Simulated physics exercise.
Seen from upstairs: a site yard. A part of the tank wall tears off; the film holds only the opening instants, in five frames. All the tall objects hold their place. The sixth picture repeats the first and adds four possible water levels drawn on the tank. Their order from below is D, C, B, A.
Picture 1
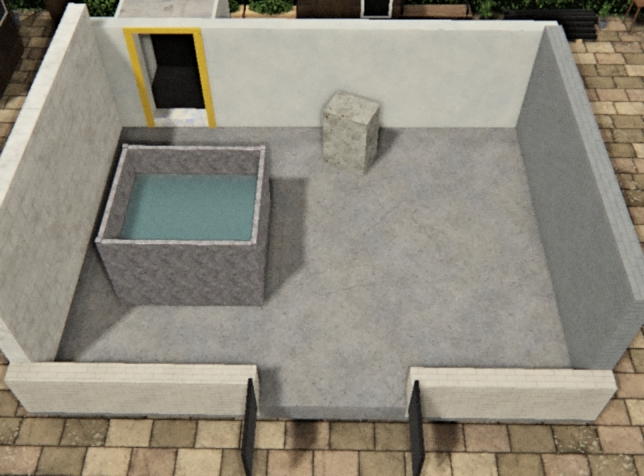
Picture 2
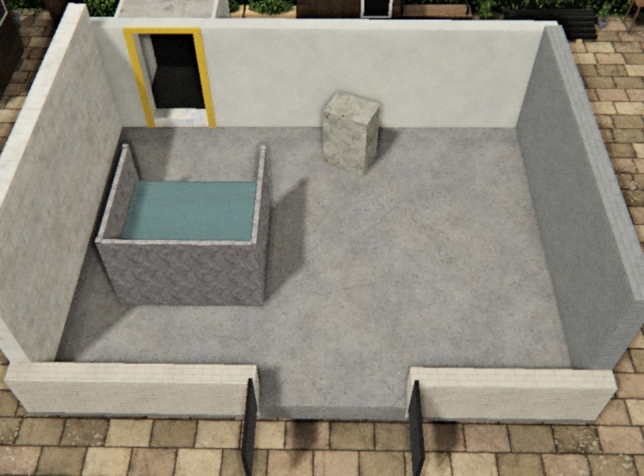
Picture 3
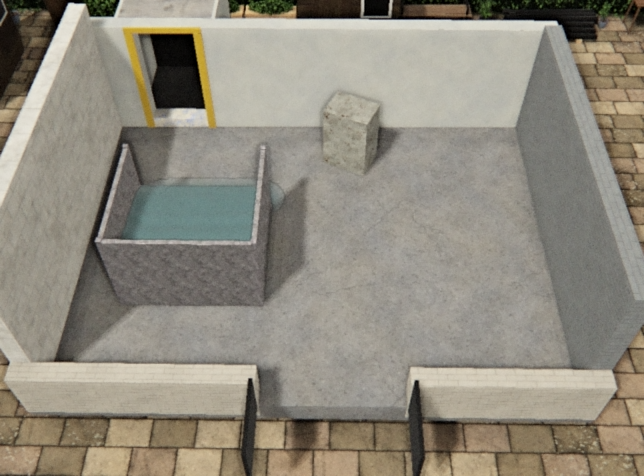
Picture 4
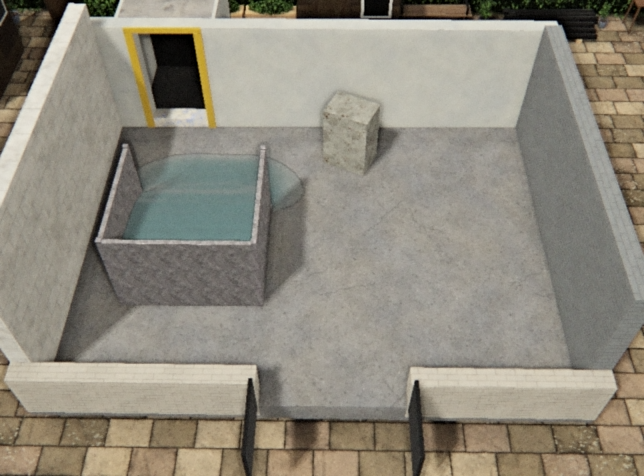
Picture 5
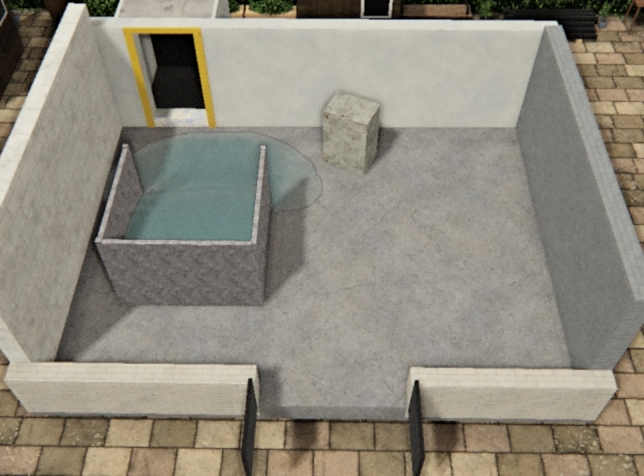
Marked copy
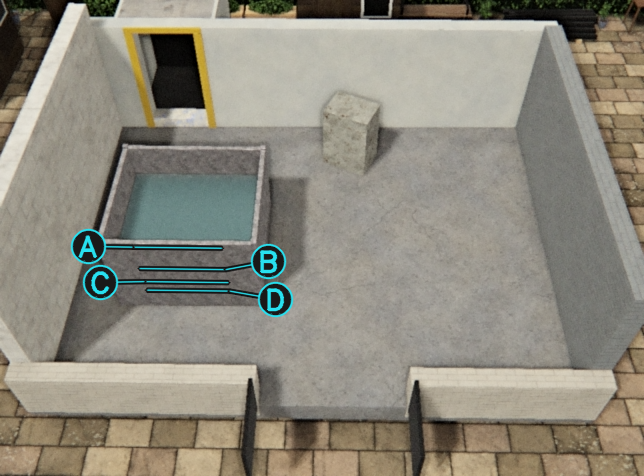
A walled yard with a grey concrete floor and brick paving outside is seen from above by a camera that stays still. A stone tank of blue-green water sits at left before a yellow-framed doorway, with a pale stone block near the back wall and an open dark gate in front. The tank's back wall disappears, then water spreads thinly across the floor behind it and out to the right.
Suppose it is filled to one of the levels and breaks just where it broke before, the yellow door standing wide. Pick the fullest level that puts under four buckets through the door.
The answer is line D.
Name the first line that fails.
The answer is C.
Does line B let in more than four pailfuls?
Yes.
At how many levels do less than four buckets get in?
One of them.
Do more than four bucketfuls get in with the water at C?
Yes, it does.
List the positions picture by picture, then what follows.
In the first picture, water in the tank at rest, its middle at (191, 216); foot of the yellow doorway at (182, 127); open gate at (333, 364).
In the second picture, water covers 2 % of the ground, its front hidden from here.
In the third picture, water covers 5 % of the ground, its front hidden from here.
In the fourth picture, 10 % of the ground under water, visible out to (288, 186).
In the fifth picture, 16 % of the ground under water, visible out to (311, 176).
In cyan, A at (177, 247); B at (182, 269); C at (186, 282); D at (188, 290); from the bottom up D, C, B, A.
With A, dozens of bucketfuls pour in.
With B, dozens of bucketfuls pour in.
With C, about 10 bucketfuls get in.
With D, a bucket or two gets in.
